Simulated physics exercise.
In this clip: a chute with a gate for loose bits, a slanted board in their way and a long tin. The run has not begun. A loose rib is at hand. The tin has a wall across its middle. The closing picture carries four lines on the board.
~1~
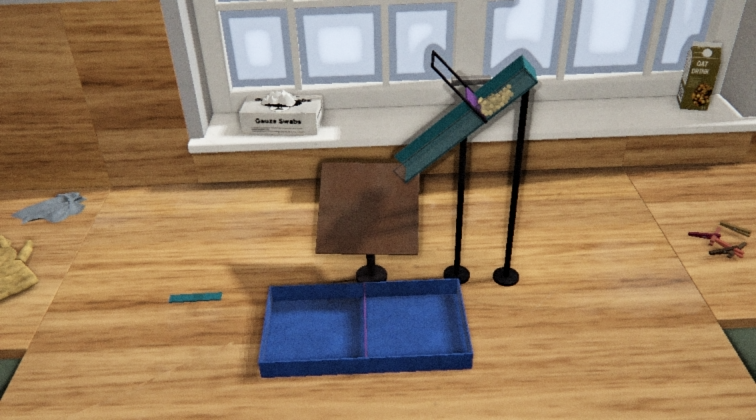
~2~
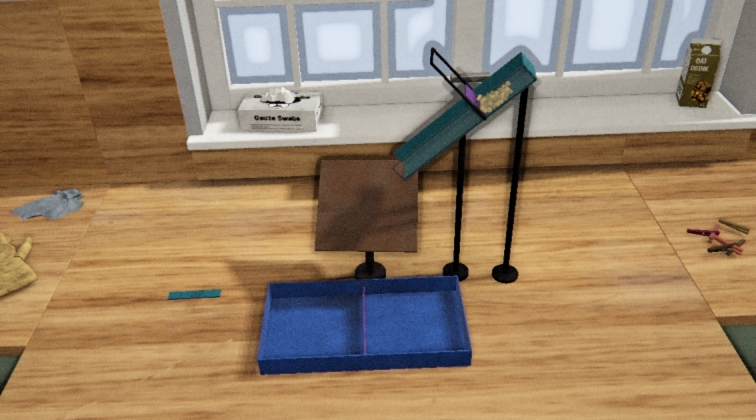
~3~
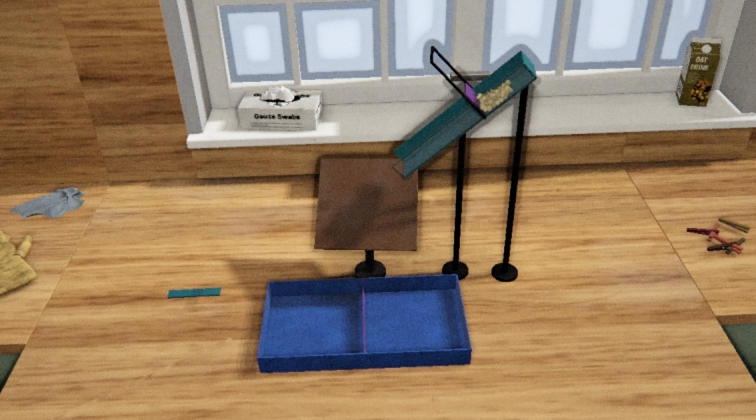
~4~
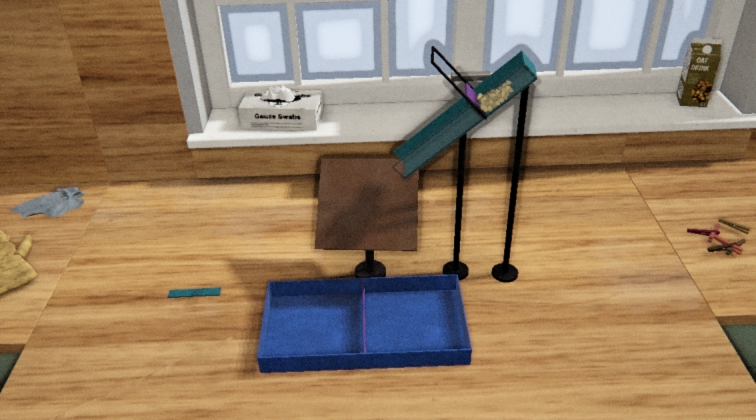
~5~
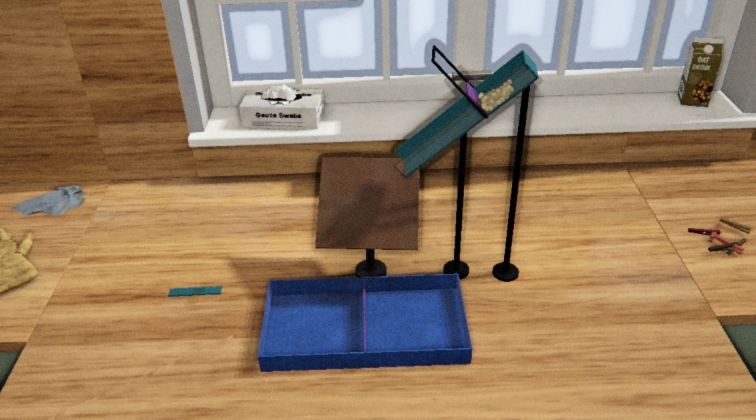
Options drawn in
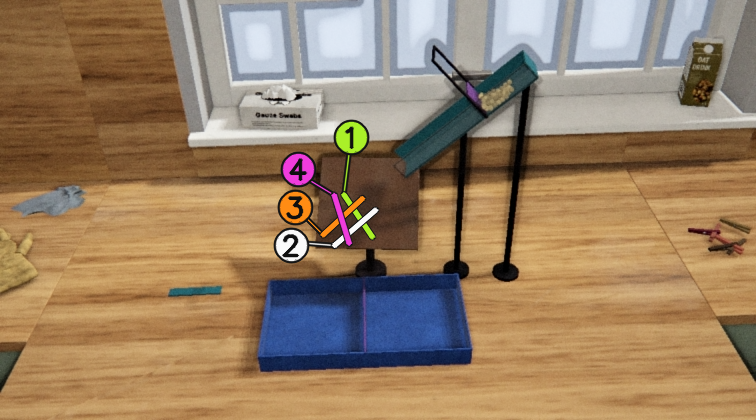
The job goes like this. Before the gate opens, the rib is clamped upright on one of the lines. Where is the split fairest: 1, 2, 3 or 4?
The answer is line 4.
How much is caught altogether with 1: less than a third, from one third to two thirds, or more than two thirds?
More than two thirds.
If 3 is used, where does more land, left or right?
More lands on the left.
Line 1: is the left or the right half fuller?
The right half.
On the marked copy, line 1 from (343, 194) to (372, 236); line 2 from (375, 210) to (334, 245); line 3 from (362, 198) to (323, 234); line 4 from (334, 195) to (349, 243).
With 1, of what is caught, a stray few in the left half, nearly all in the right.
With 2, of what is caught, most in the left half, a small part in the right.
With 3, of what is caught, nearly all in the left half, a small part in the right.
With 4, of what is caught, about two thirds in the left half, about a third in the right.
